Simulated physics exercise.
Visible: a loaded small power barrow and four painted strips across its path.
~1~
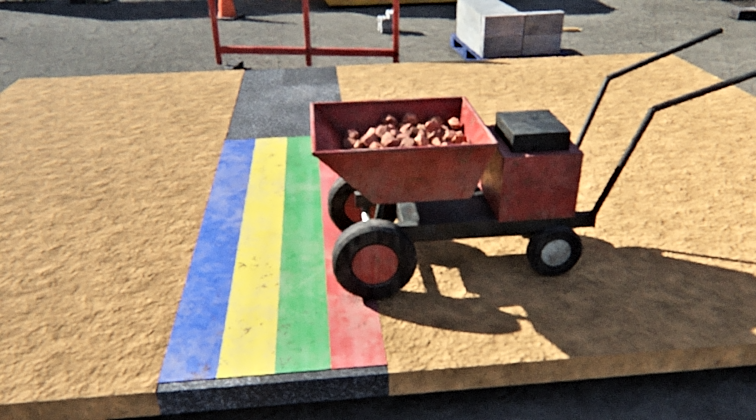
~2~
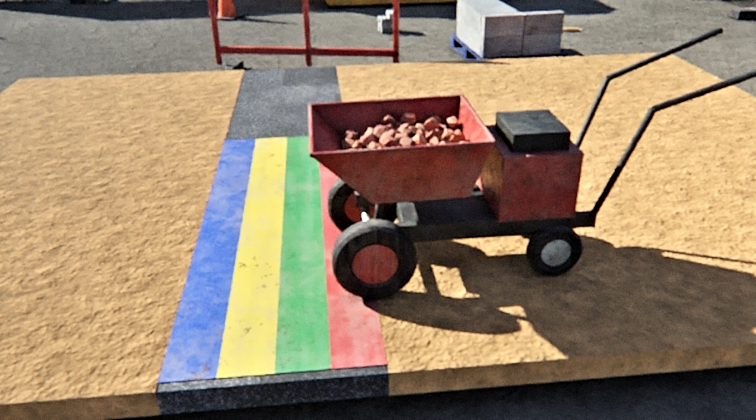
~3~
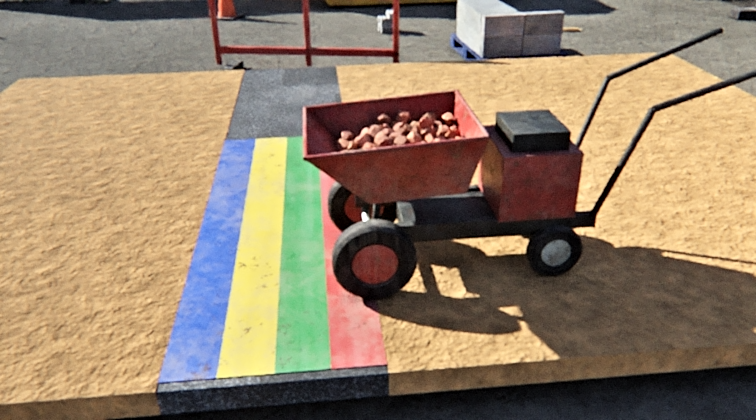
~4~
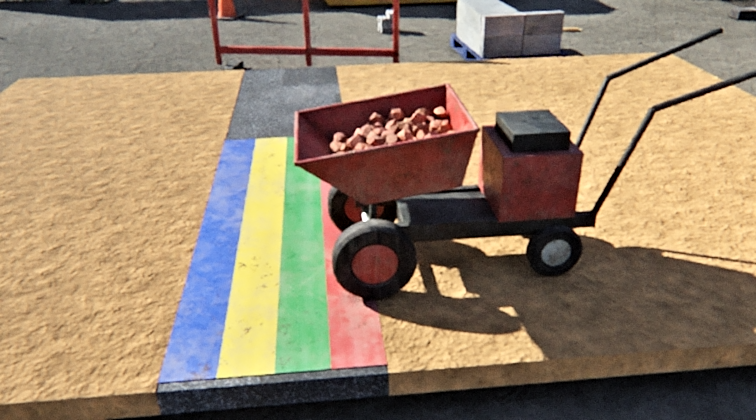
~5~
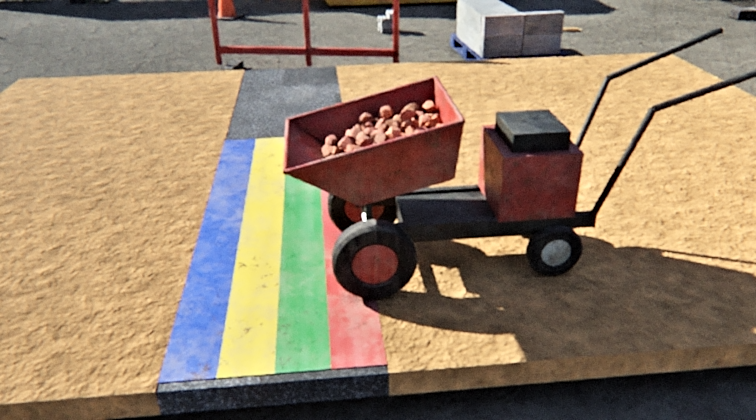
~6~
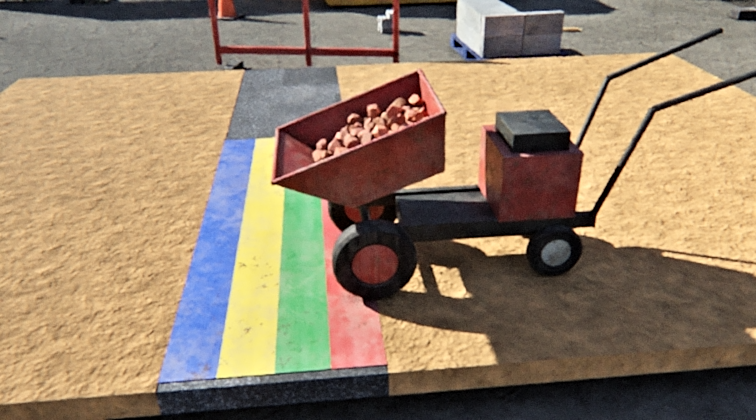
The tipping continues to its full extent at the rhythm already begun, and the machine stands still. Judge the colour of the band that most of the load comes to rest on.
Most of it rests on the blue band.
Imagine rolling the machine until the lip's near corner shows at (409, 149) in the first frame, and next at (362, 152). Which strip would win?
At the first place green, at the second the yellow strip.
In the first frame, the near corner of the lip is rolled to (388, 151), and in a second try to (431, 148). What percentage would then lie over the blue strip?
First try: 10 per cent; second try: 10 per cent.
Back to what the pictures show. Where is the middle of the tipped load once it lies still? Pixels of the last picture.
I'd place the middle at about (206, 272).
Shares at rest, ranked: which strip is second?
Second: Yellow.
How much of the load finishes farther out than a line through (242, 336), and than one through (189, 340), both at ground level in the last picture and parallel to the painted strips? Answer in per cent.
Respectively 80 and 40 %.
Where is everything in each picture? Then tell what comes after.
Lip of the skip at (315, 154), level; top of the load at (420, 142), lumps of rubble; red strip at (354, 323); green strip at (303, 327); yellow strip at (250, 331); blue strip at (197, 335), in the first picture.
Lip of the skip at (312, 155), tipped barely; top of the load at (418, 142), in the second picture.
Lip of the skip at (306, 159), tipped barely; top of the load at (413, 140), in the third picture.
Lip of the skip at (297, 164), tipped a little; top of the load at (419, 130), in the fourth picture.
Lip of the skip at (285, 173), tipped a little; top of the load at (408, 126), in the fifth picture.
Lip of the skip at (273, 183), tipped clearly; top of the load at (400, 123); red strip at (354, 323); green strip at (303, 327); yellow strip at (250, 331); blue strip at (197, 335), in the sixth picture.
Soon, skip tipped steeply; all in the skip.
A while on, skip tipped right over; about two thirds in the skip; a small part over the yellow strip; about a quarter over the blue strip; a stray few off the paint.
Towards the end, skip tipped right over; about a quarter in the skip; a small part over the yellow strip; about half over the blue strip; about a quarter off the paint.
Finally, skip tipped right over; about a quarter in the skip; none over the red strip; none over the green strip; a small part over the yellow strip; about half over the blue strip; about a quarter off the paint.
